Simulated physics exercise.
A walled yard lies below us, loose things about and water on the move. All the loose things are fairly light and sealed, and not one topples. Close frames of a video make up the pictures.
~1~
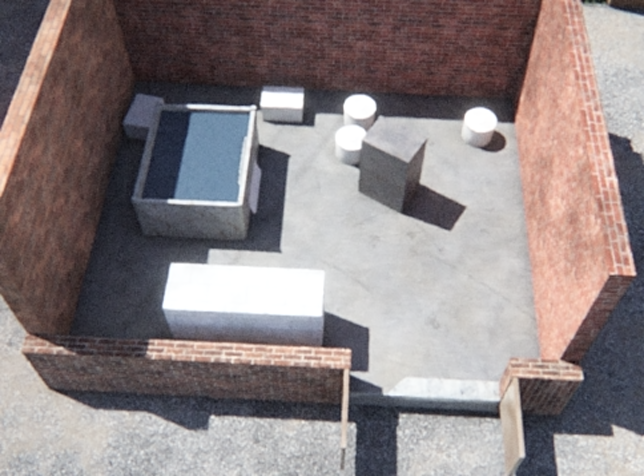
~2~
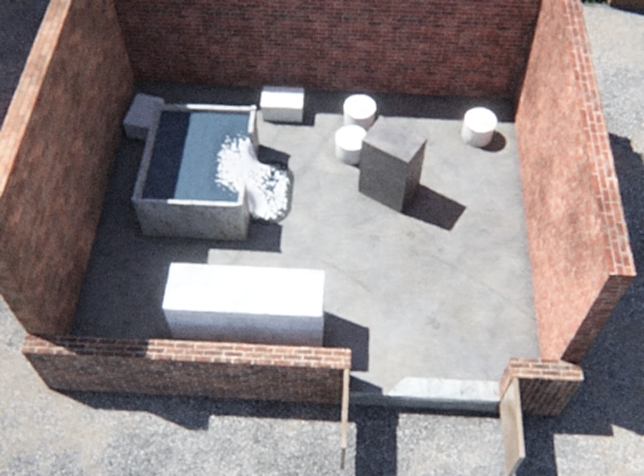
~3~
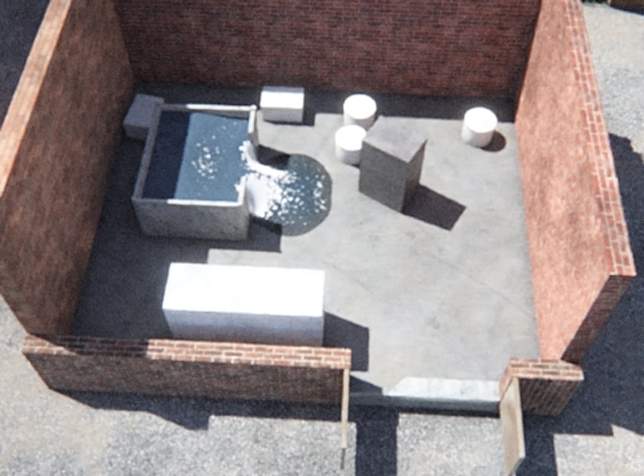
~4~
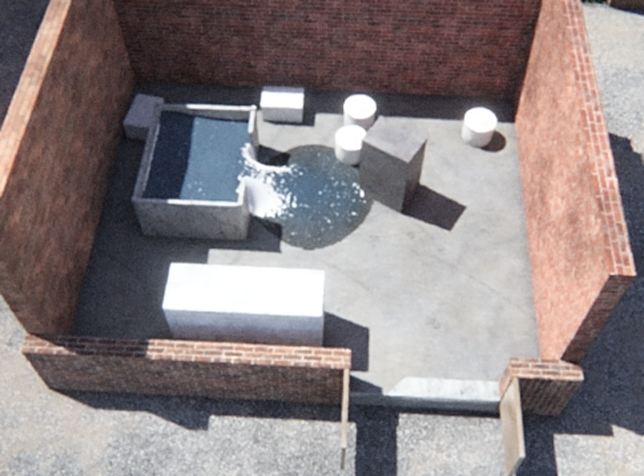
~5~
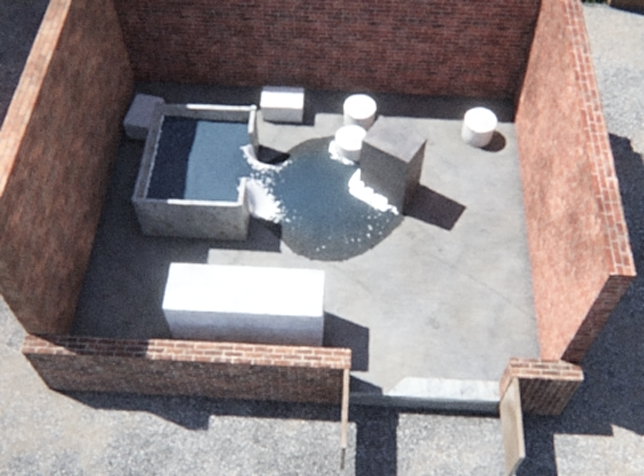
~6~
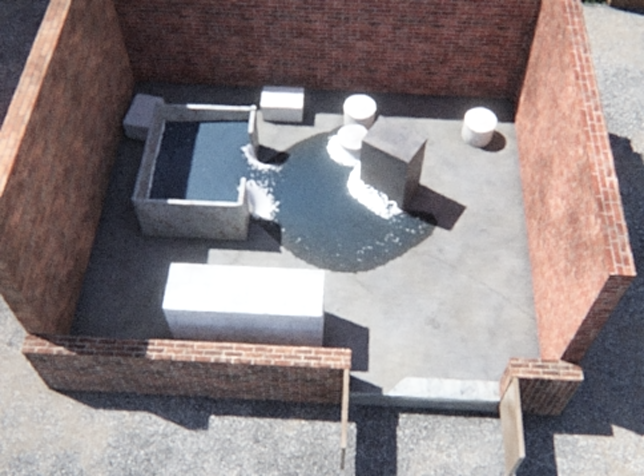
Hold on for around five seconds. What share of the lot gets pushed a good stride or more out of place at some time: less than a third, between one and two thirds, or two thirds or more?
Between one and two thirds.
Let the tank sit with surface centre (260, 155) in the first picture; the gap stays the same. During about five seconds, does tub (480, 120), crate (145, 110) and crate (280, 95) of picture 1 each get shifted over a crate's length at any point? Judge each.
In turn: Yes, not that far, no.
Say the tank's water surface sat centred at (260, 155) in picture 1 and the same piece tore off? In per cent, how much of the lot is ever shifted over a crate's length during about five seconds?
About 60 per cent.
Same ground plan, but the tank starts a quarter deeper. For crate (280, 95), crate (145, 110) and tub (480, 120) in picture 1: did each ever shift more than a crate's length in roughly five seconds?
Well, in sequence: Not carried that far, not carried that far, carried that far.
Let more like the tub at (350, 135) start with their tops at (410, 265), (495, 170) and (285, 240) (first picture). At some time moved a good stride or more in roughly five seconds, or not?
Shoved clear, shoved clear, stays put.
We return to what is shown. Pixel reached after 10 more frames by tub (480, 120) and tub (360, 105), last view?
They should be roughly at (506, 117) and (386, 85).
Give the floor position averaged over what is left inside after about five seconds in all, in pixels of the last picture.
Their centre sits close to (352, 169) on the floor of the last picture.
A moment on, 1 of 5 are well off their spots; 1 afloat.
Next, 2 of 5 are well off their spots; 3 afloat.
Later, 3 of 5 are well off their spots; 3 afloat.
In the end, 3 of 5 are well off their spots, and 3 have been at some point; 3 afloat.
